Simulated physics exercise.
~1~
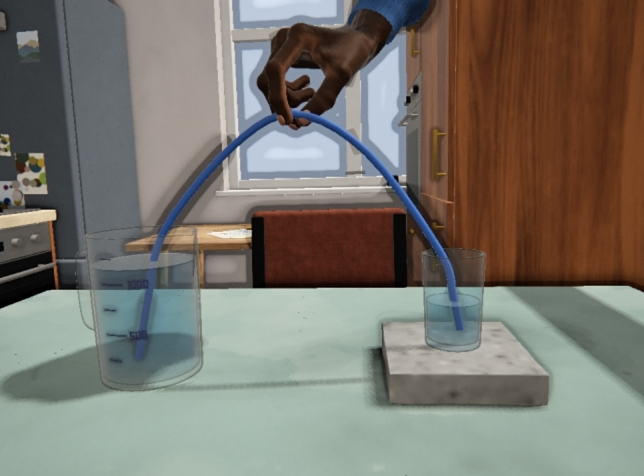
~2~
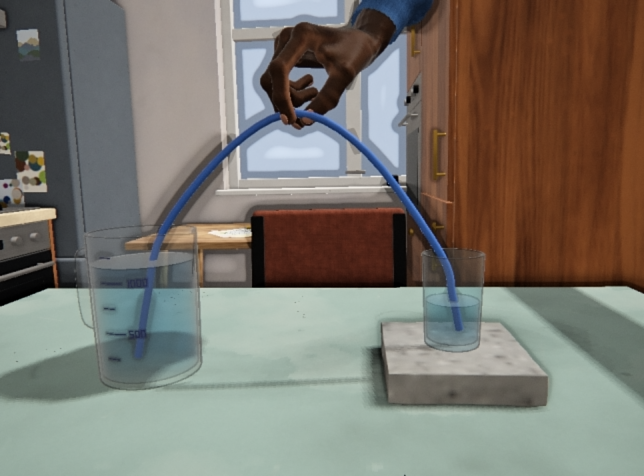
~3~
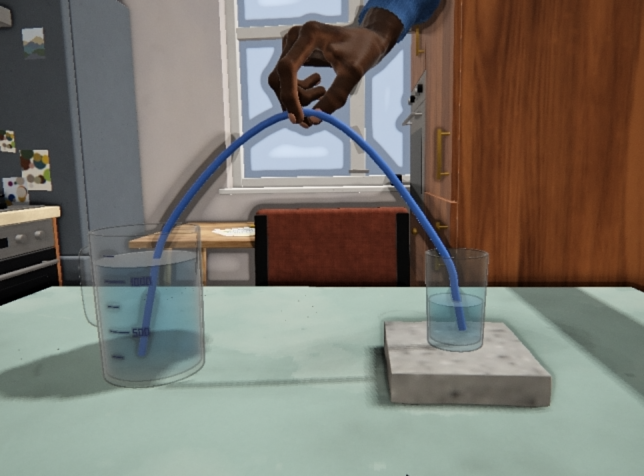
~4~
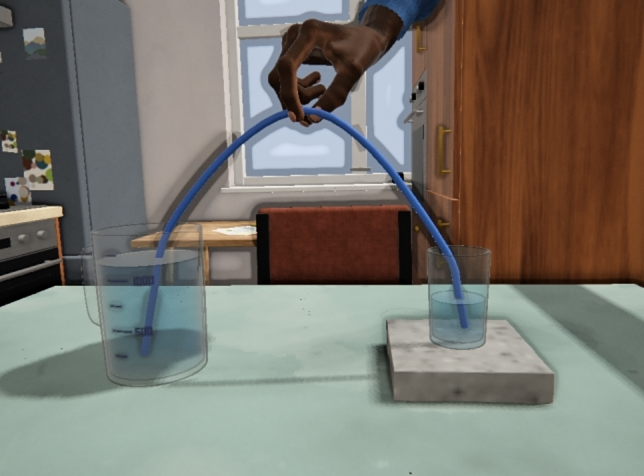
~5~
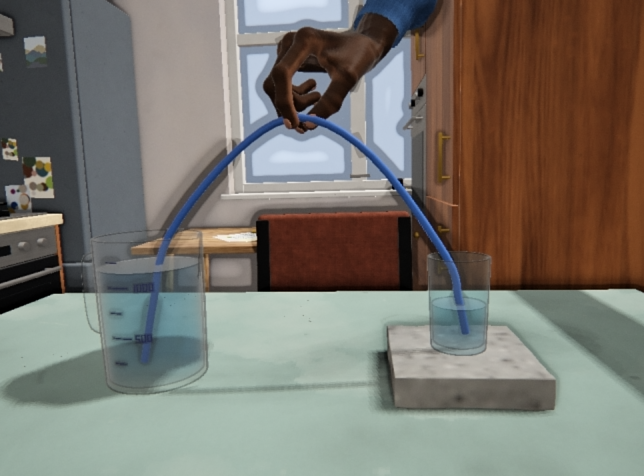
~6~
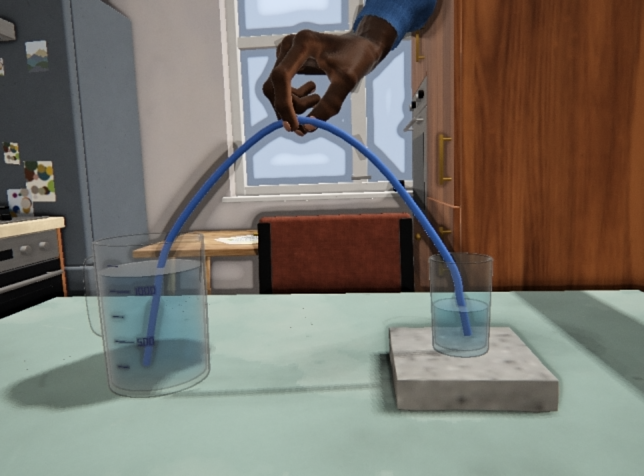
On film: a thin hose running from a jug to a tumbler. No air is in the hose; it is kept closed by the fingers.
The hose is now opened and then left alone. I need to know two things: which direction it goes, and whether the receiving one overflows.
Here you go: Flow - goes right, taker - no overflow.
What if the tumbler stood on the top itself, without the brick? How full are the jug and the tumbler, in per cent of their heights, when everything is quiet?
They end up near 60 and 100 in a hundred of their heights, in that order.
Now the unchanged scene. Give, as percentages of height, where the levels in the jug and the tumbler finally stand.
Around 70 % and 85 %.
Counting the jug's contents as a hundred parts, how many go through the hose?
Somewhere near 10 per cent by the end.
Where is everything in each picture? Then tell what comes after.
In the first picture, fingers on the hose; jug (148, 299) about three quarters full, on the top itself; tumbler (453, 295) about half full, up on the brick.
In the second picture, still shut; jug about three quarters full, surface at (145, 260); tumbler about half full, surface at (453, 301).
In the third picture, the hose is pinched; jug (151, 296) about three quarters full; tumbler (456, 295) about half full.
In the fourth picture, nothing flows; jug about three quarters full, surface at (151, 257); tumbler about half full, surface at (458, 298).
In the fifth picture, fingers on the hose; jug (154, 302) about three quarters full, on the top itself; tumbler (459, 299) about half full, up on the brick.
In the sixth picture, still shut; jug about three quarters full, surface at (152, 267); tumbler about half full, surface at (461, 306).
A moment on, the jug is about three quarters full; the tumbler is about two thirds full.
Further on, the jug is about three quarters full; the tumbler is about three quarters full.
When it is over, the jug is about three quarters full; the tumbler is about three quarters full; the two surfaces are level.
